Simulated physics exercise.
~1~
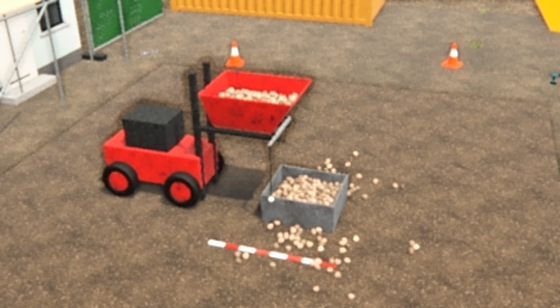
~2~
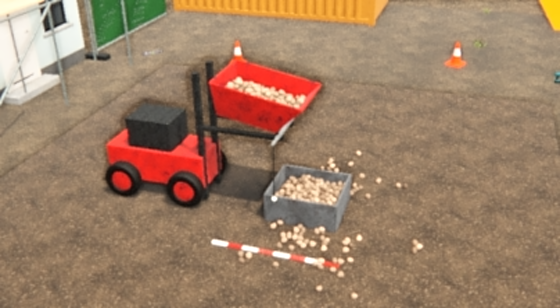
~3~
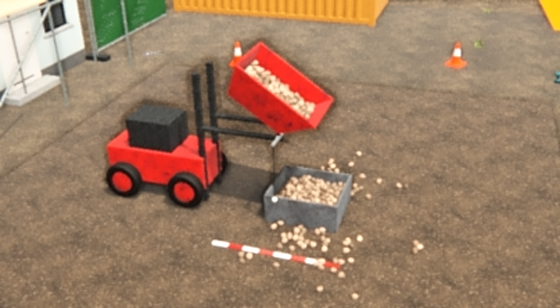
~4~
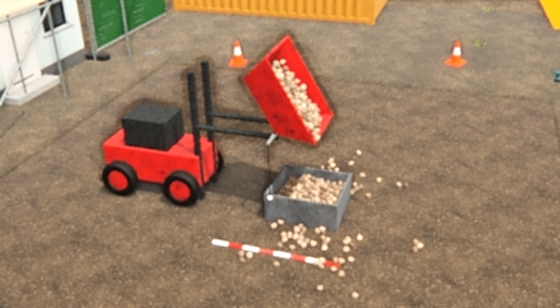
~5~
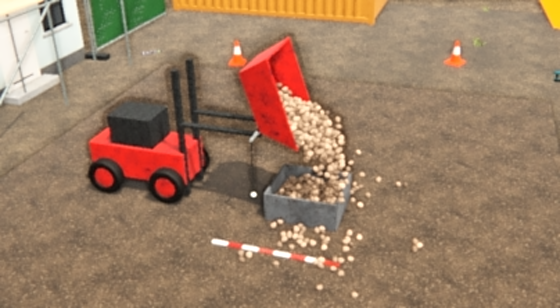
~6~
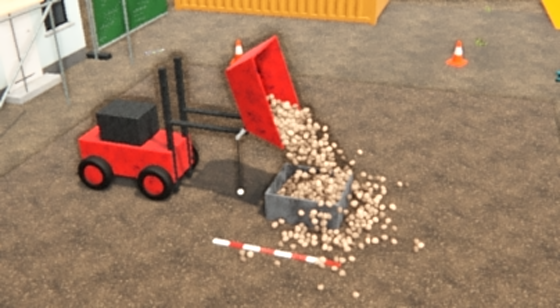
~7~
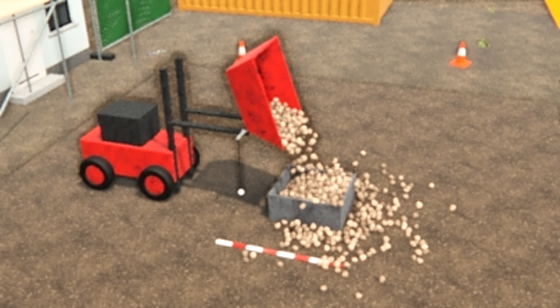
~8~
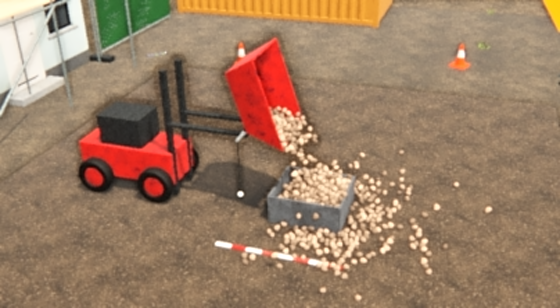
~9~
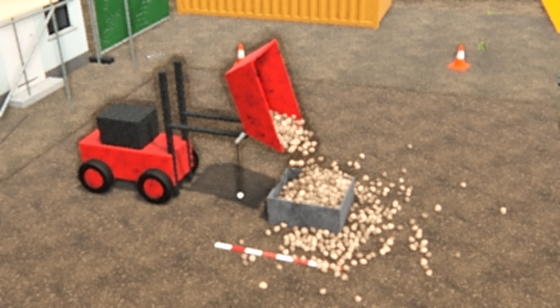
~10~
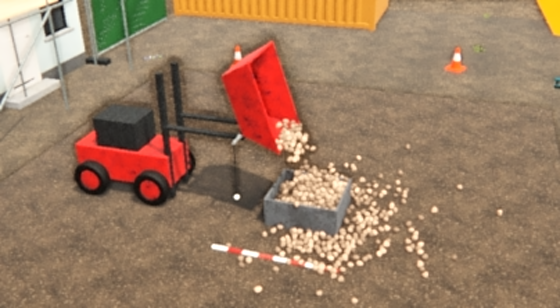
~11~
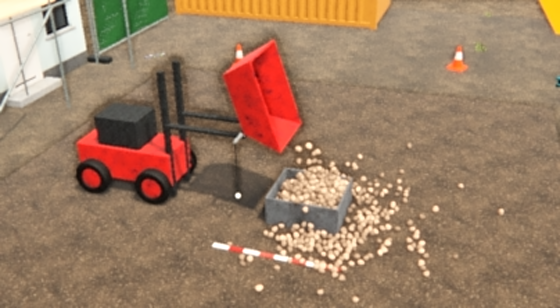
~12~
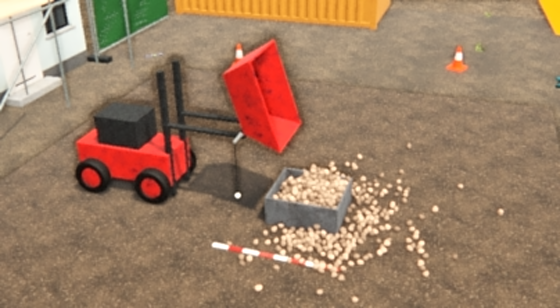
In a dirt yard, a red forklift tipped its raised red skip to the right, backed away a little and poured pale stones onto a grey bin, which ended heaped, with many scattered around it and the skip hanging empty.
